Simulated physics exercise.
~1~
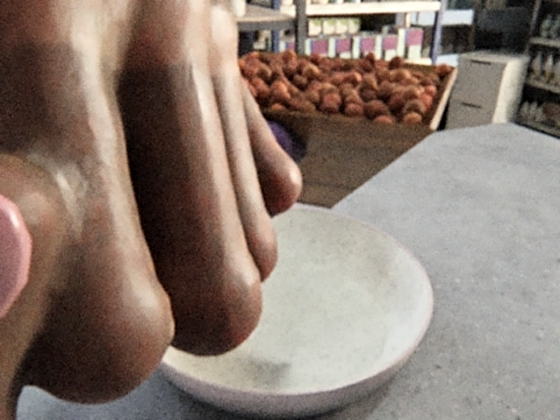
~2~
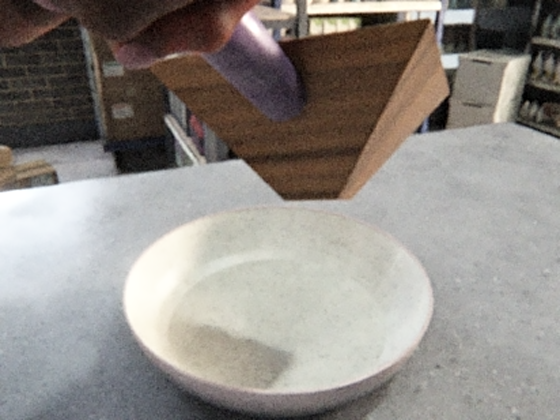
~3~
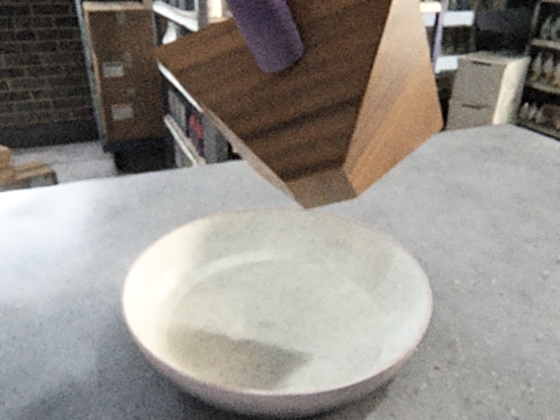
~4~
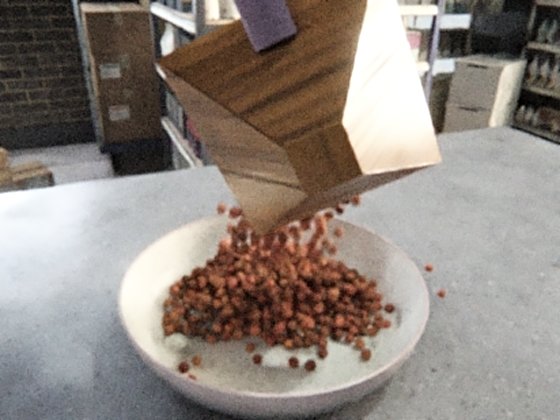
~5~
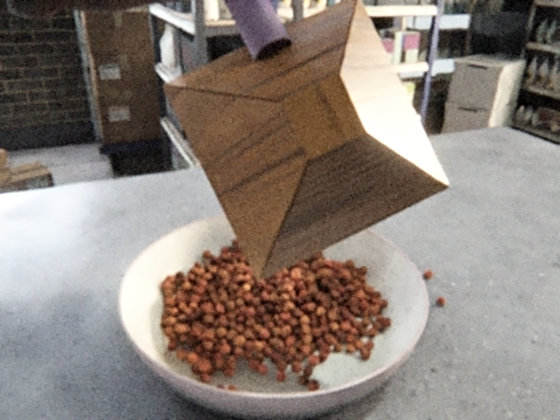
On a gray countertop, a hand tips a wooden scoop, spilling reddish-brown pellets into a bowl.
